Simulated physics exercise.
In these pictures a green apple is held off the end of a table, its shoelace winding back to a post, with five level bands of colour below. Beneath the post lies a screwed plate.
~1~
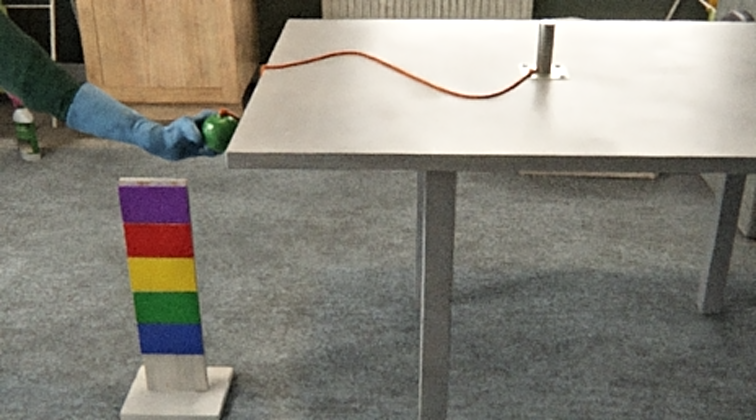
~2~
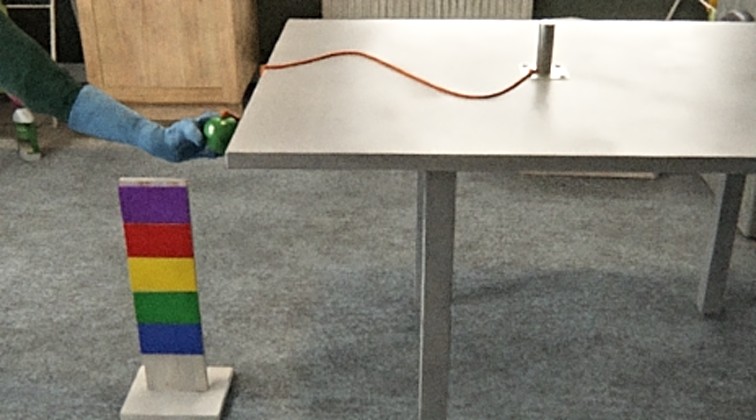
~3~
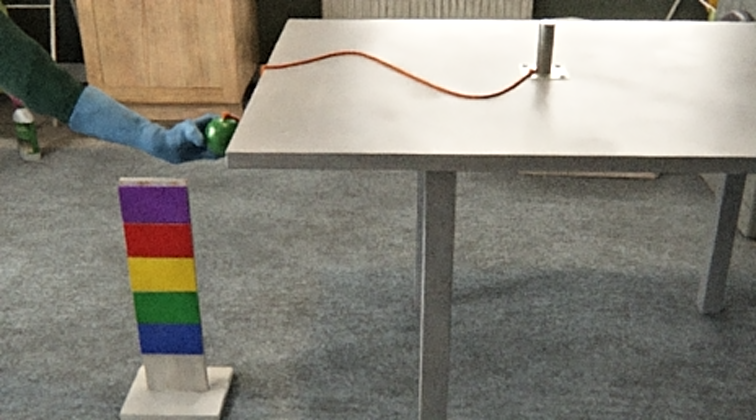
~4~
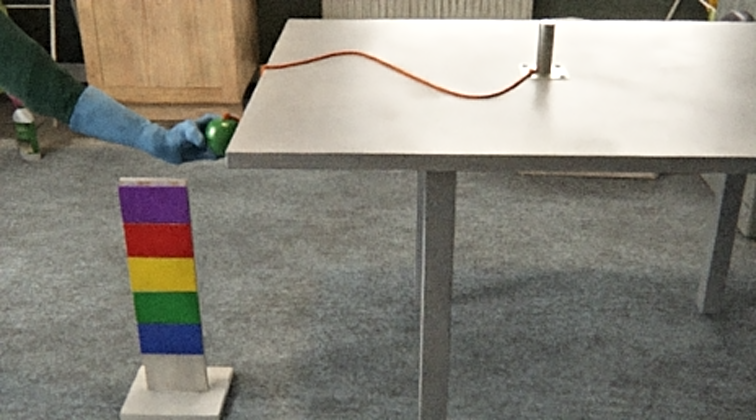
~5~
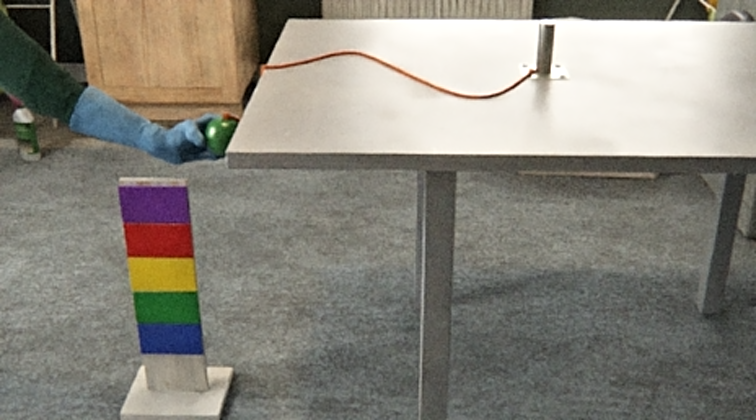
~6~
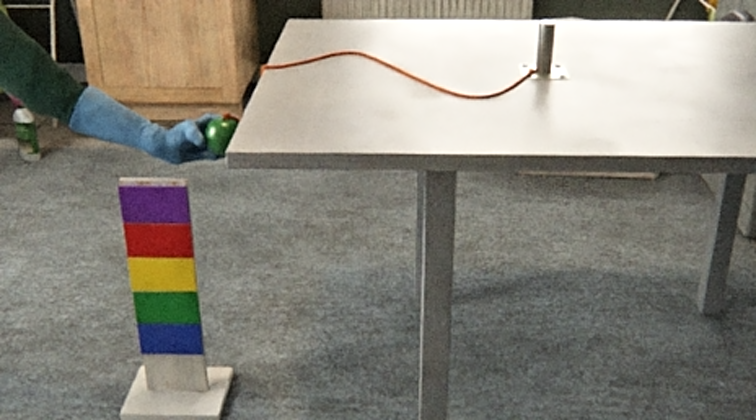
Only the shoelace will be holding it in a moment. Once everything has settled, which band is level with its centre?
The green band.
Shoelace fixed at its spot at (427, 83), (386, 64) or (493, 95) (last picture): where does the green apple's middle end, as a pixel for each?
In order: (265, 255), then (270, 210), then (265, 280).
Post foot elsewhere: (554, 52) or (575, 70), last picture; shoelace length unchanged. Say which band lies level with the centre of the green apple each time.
Yellow; yellow.
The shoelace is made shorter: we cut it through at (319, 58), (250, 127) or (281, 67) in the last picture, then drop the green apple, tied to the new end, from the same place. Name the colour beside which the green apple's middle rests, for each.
Each try in turn: None, it hangs higher; yellow; purple.
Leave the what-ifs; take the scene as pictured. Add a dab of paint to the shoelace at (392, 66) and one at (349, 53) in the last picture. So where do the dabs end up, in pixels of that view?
One ends up around (299, 79), the other around (260, 113).
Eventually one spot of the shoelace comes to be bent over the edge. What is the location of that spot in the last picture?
The spot located at (372, 58) in the last picture.
Early on, apple near (268, 271); level with yellow.
Midway, apple near (271, 305); level with green.
Finally, apple near (275, 306); level with green. The green one.
